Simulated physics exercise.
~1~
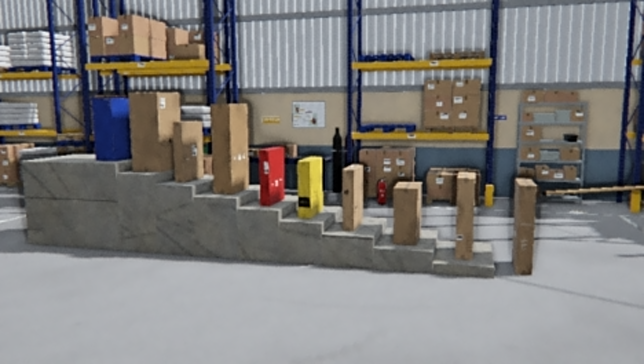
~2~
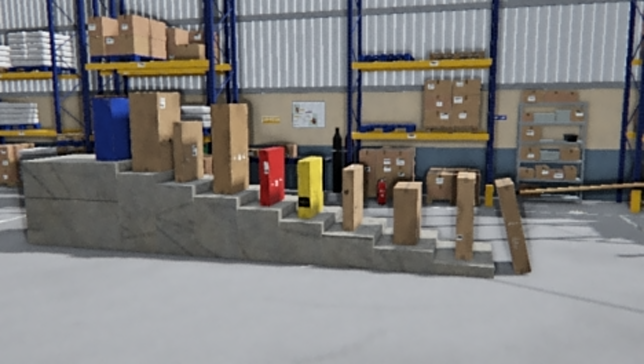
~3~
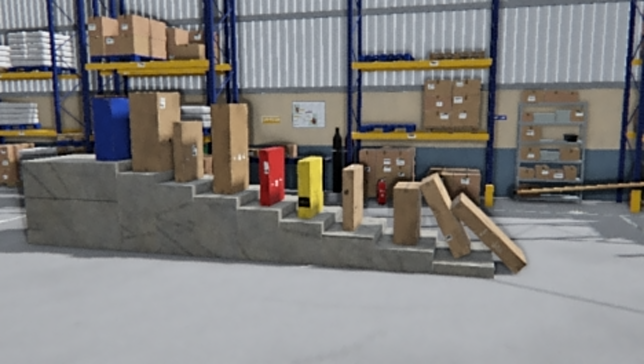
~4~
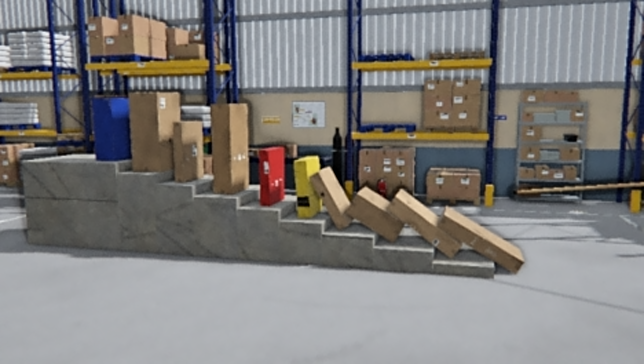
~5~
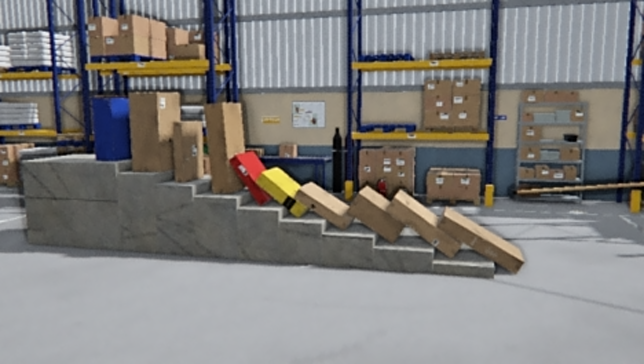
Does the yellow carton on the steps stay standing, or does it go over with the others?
The yellow carton goes over. It is knocked to the left by the brown carton below it and ends steeply tilted towards the leaning red one.
